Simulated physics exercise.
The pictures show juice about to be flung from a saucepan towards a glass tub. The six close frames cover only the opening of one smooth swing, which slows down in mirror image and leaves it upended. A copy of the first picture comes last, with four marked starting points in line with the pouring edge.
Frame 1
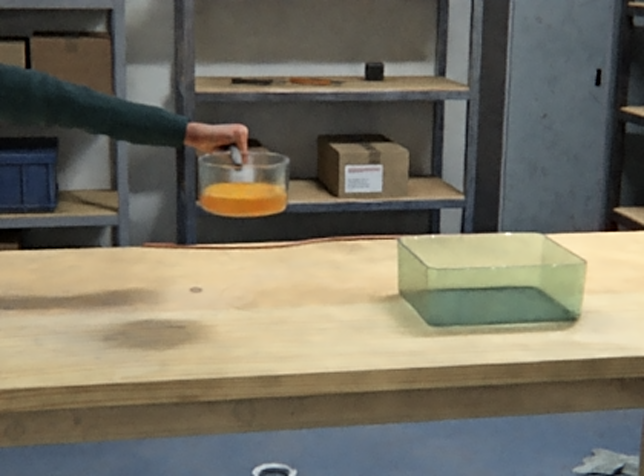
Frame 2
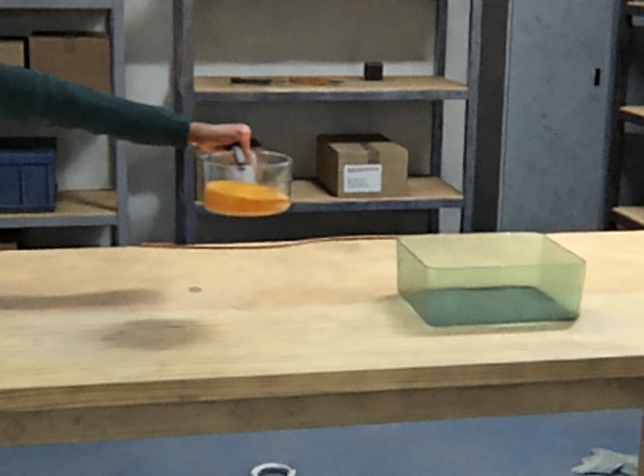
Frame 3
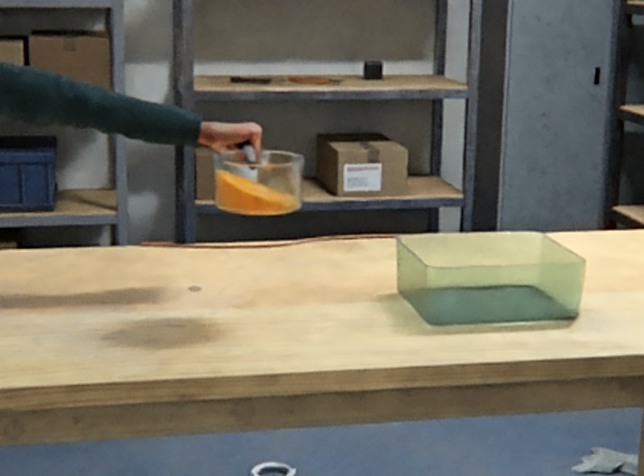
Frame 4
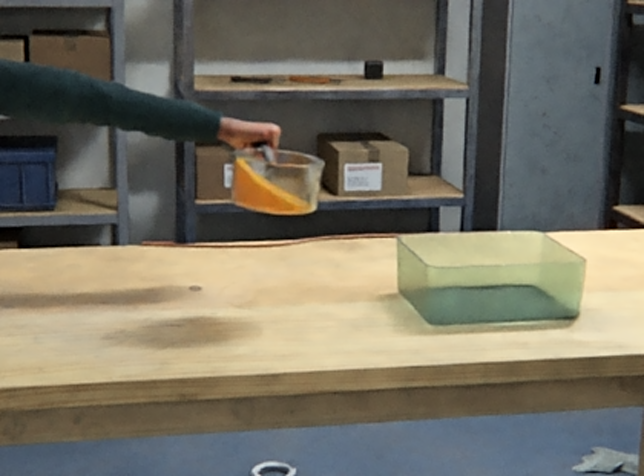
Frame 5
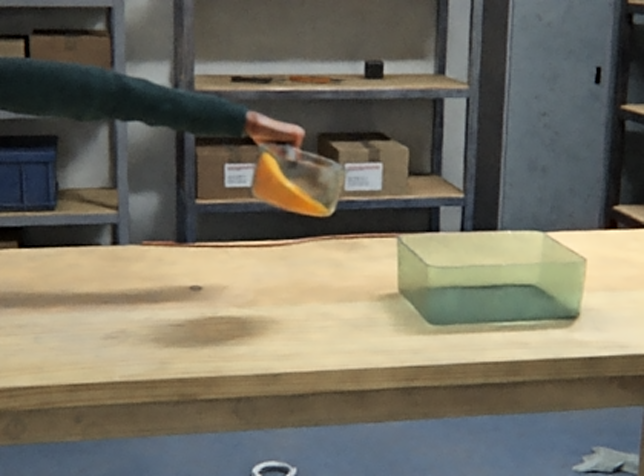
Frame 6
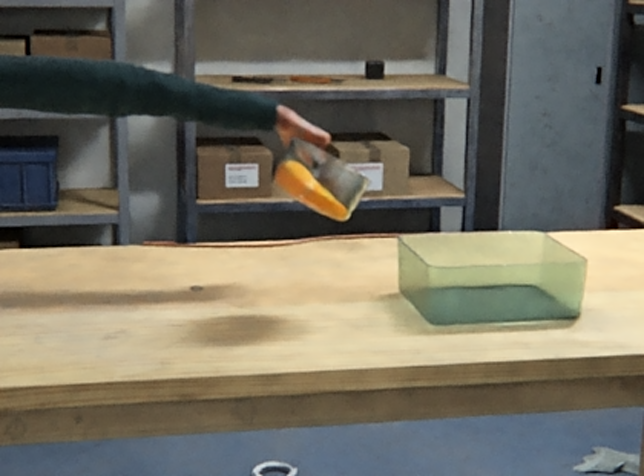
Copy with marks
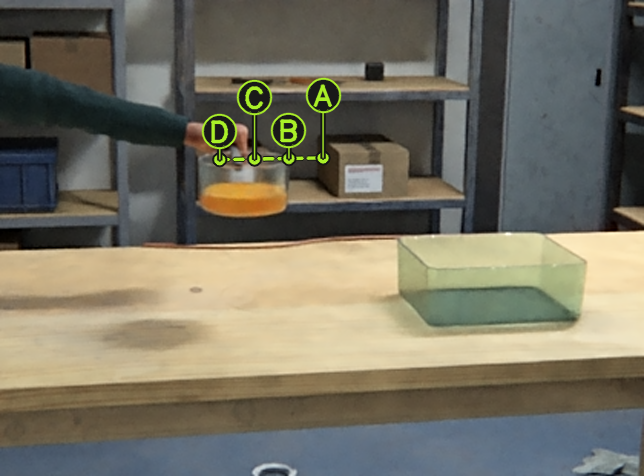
An arm in a dark green sleeve held a clear pan of orange juice above a wooden table, then moved it right toward a glass tub, tilting it steadily as the juice sloshed up one side.
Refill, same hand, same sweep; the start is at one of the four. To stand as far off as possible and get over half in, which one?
C is the one.
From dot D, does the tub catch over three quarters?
No, less.
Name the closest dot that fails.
The answer is D.
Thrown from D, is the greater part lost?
Yes, that goes wrong.
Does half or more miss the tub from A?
No, that is safe.
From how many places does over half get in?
Three.
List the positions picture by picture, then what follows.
Upright, lip at (287, 158); tub from (426, 326) to (580, 319); nothing has left yet, in the first picture.
Upright, lip at (290, 158); nothing has left yet, in the second picture.
Upright, lip at (302, 157); nothing has left yet, in the third picture.
Tipped about 6°, lip at (321, 160); nothing has left yet, in the fourth picture.
Tipped about 15°, lip at (344, 167); nothing has left yet, in the fifth picture.
Tipped about 28°, lip at (368, 178); nothing has left yet, in the sixth picture.
In lime, A at (323, 157); B at (288, 158); C at (254, 159); D at (219, 159).
With A, about 85 % lands in the tub, 3 % falls short and 12 % goes beside or beyond.
With B, about 79 % lands in the tub, 15 % falls short and 6 % goes beside or beyond.
With C, about 64 % lands in the tub, 33 % falls short and 3 % goes beside or beyond.
With D, about 37 % lands in the tub, 58 % falls short and 6 % goes beside or beyond.
